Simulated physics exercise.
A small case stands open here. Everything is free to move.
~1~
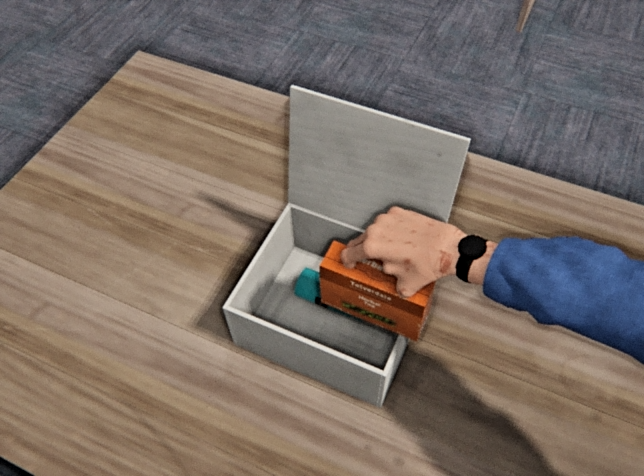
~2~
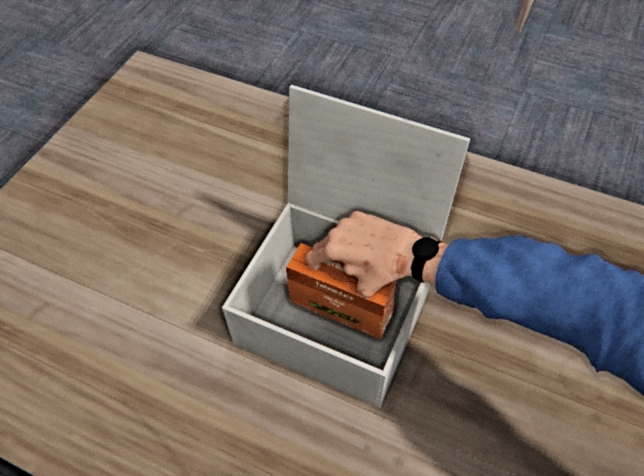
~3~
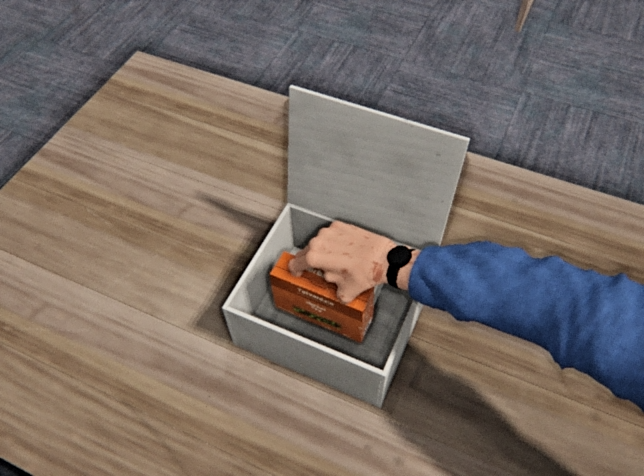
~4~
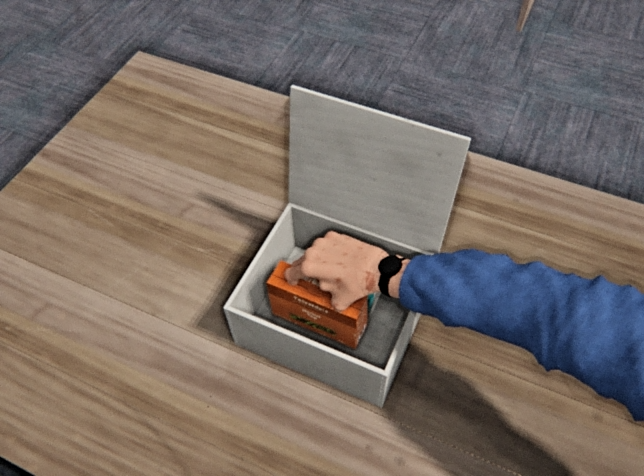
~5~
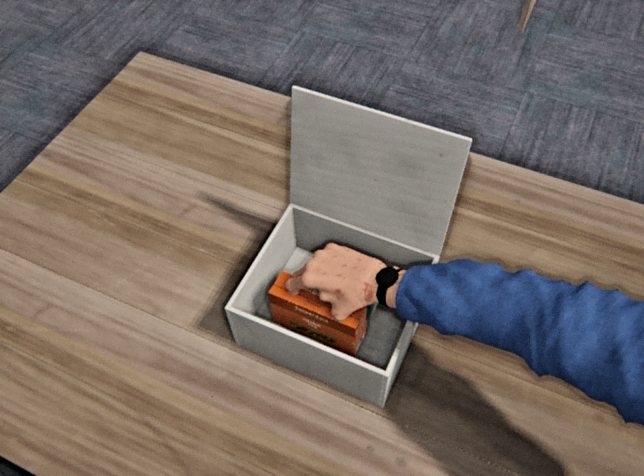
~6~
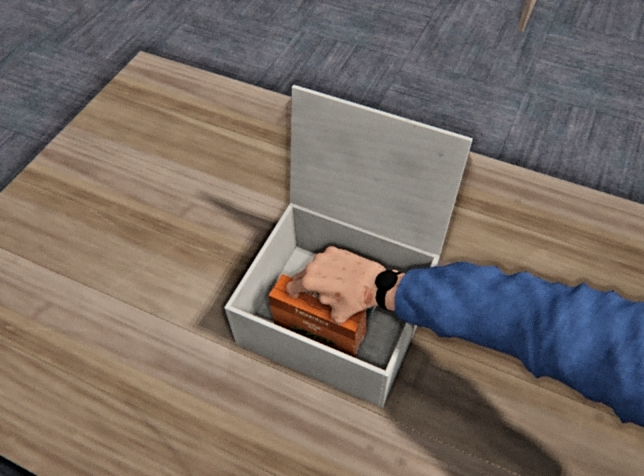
An orange packet, gripped from above by a hand in a blue sleeve and dark wristband, moves left over an open pale case on a wooden table. It then lowers into the case, the motion shrinking to a slight downward shift, and finally sits still inside with the hand still on it.
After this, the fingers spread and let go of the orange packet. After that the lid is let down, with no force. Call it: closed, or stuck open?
Closed.
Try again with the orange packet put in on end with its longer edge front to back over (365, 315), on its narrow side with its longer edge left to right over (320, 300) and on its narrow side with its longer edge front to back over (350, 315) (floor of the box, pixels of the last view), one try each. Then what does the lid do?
Going through the three tries, the lid hangs open, then settles all the way, then hangs open.
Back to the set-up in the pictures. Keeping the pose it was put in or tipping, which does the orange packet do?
Result: The orange packet remains as it was set.
Then, 1.20 s later than the last frame, lid 83° above the rim.
Then, 1.70 s later than the last frame, lid 43° above the rim.
Then, 2.00 s later than the last frame, lid 7° above the rim.
When it is over, lid shut; both as before. End places, in pixels of the last picture, orange packet near (318, 317).
